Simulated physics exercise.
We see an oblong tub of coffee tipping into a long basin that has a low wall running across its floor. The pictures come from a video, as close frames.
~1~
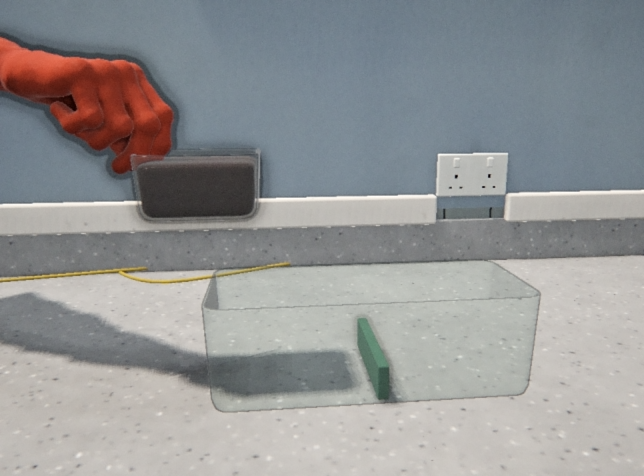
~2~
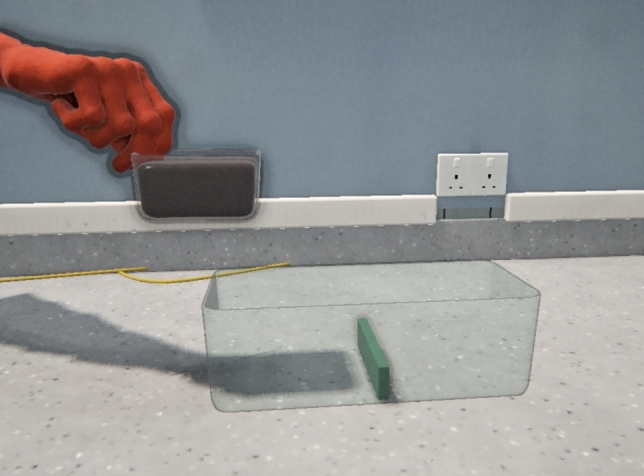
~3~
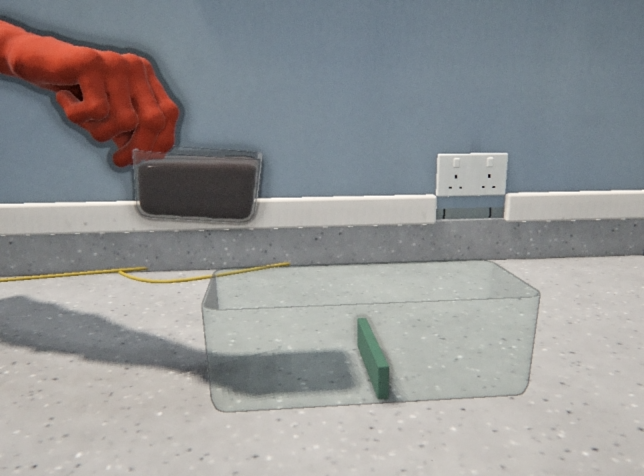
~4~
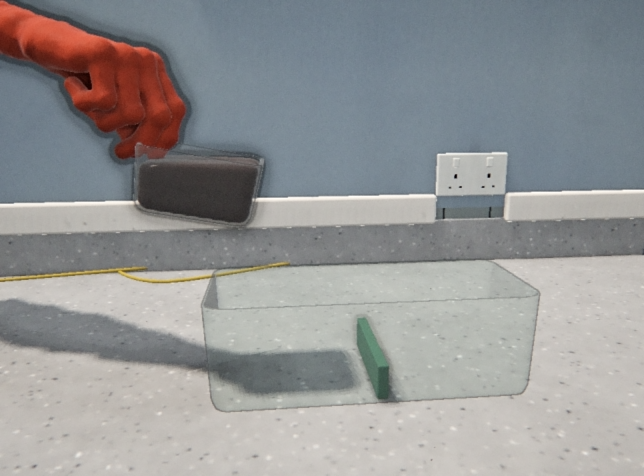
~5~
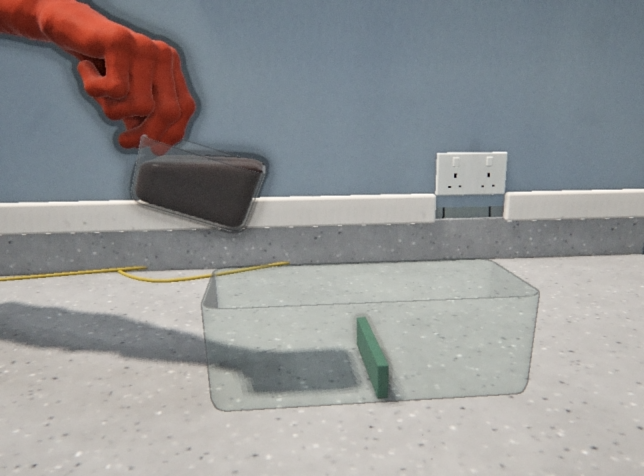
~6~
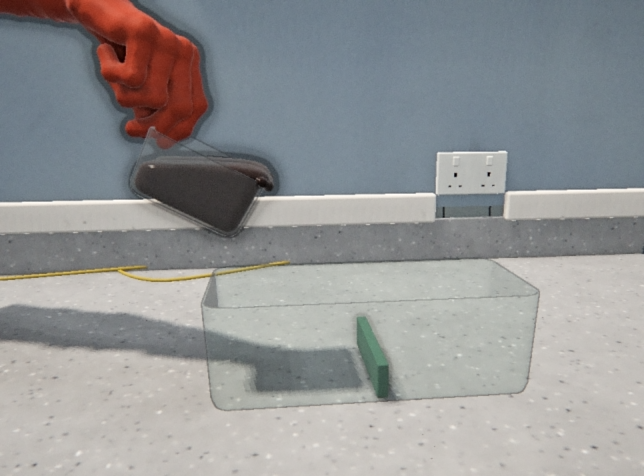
A red-gloved hand at the upper left holds a small clear tub of dark brown coffee above a pale speckled worktop, seen from a still, slightly raised view. Below sits a long transparent basin with a low green wall across its floor, before a blue wall with a white socket and a yellow cord. The hand rises slightly, tilting the tub steadily rightward until coffee reaches its lip.
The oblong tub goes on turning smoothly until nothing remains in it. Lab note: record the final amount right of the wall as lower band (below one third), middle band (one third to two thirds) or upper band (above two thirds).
Recorded: Lower band.
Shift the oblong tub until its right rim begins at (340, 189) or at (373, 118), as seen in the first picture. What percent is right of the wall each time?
One after the other: 70 %, 85 %.
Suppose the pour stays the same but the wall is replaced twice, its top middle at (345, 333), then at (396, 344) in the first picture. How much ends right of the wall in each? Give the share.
First some 5, then 15 per cent.
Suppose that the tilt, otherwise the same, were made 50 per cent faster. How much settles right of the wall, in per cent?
About 10 %.
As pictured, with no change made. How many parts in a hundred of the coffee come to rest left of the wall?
Close to 90 percent.
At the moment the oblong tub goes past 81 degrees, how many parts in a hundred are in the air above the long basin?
35 per cent.
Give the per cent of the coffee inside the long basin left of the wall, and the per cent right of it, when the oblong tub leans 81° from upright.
So the left part has 35 percent, while the right part has 0.
A moment on, the oblong tub is tipped on its side and 27 per cent is still to pour, 37 is left of the wall and 0 right of it.
Next, the oblong tub is tipped on its side and 7 per cent is still to pour, 81 is left of the wall and 5 right of it.
Then the oblong tub is tipped on its side and 1 per cent is still to pour, 86 is left of the wall and 10 right of it.
Later the oblong tub is tipped on its side and 0 per cent is still to pour, 89 is left of the wall and 10 right of it.
Finally, 89 per cent lies left of the wall, 10 right of it and 1 outside.
